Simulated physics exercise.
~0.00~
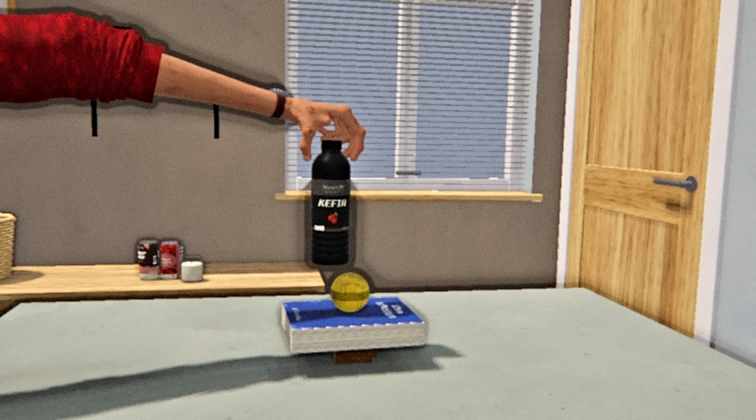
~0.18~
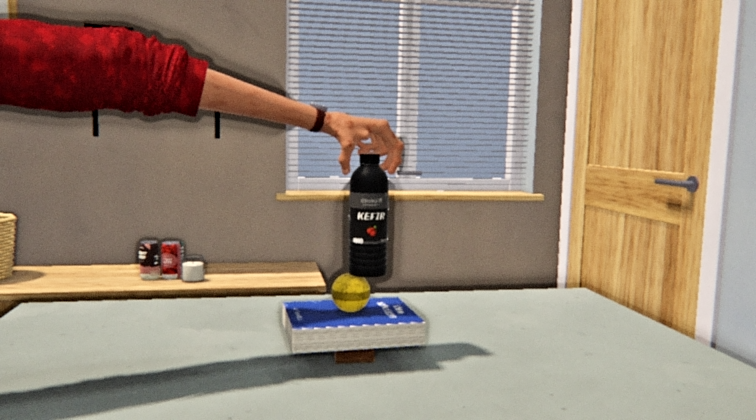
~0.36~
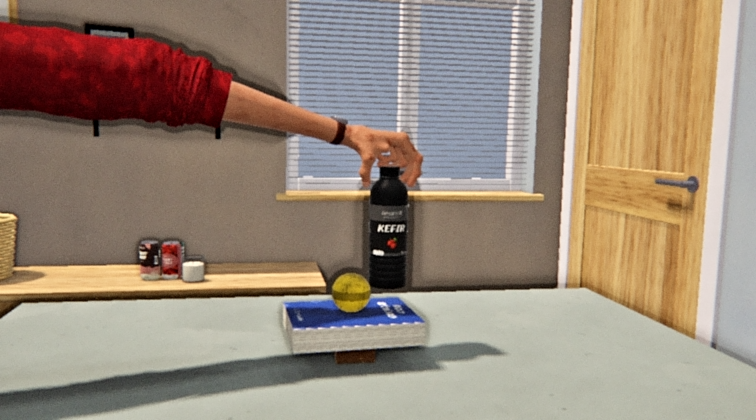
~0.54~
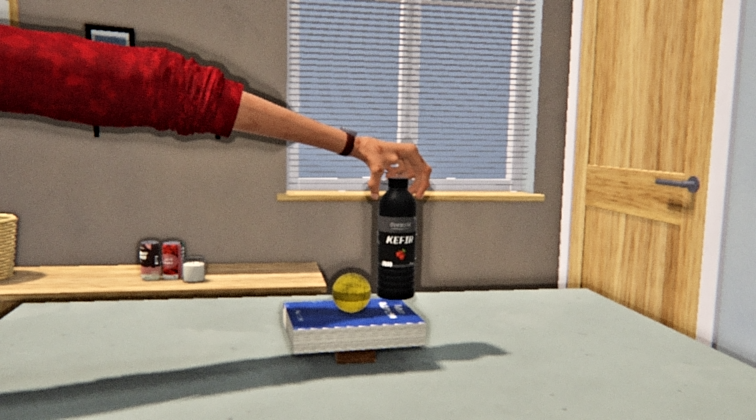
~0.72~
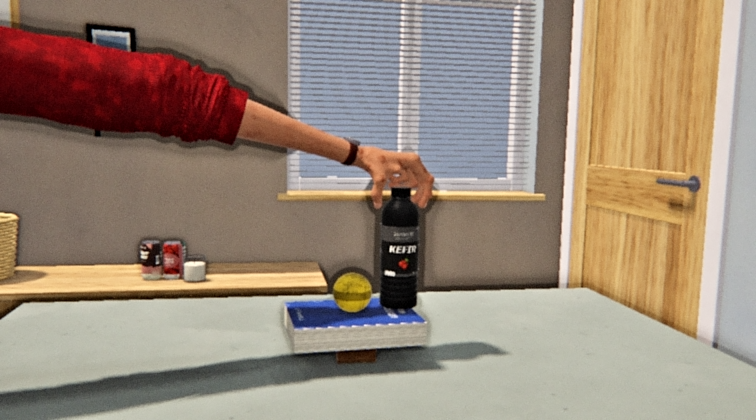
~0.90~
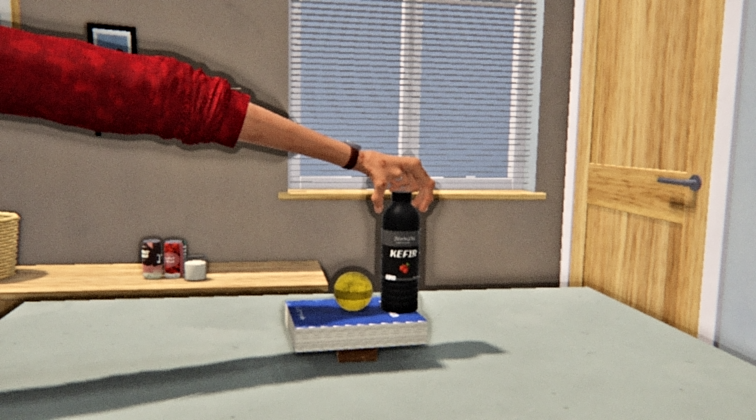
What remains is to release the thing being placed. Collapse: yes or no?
Collapse: No.
After 1.30 s, nothing has stirred.
After 1.70 s, black bottle resting near (400, 251).
At rest (2.0 s), all 4 in place. Seen from the same camera at the end, black bottle near (401, 251). The pile keeps its balance.
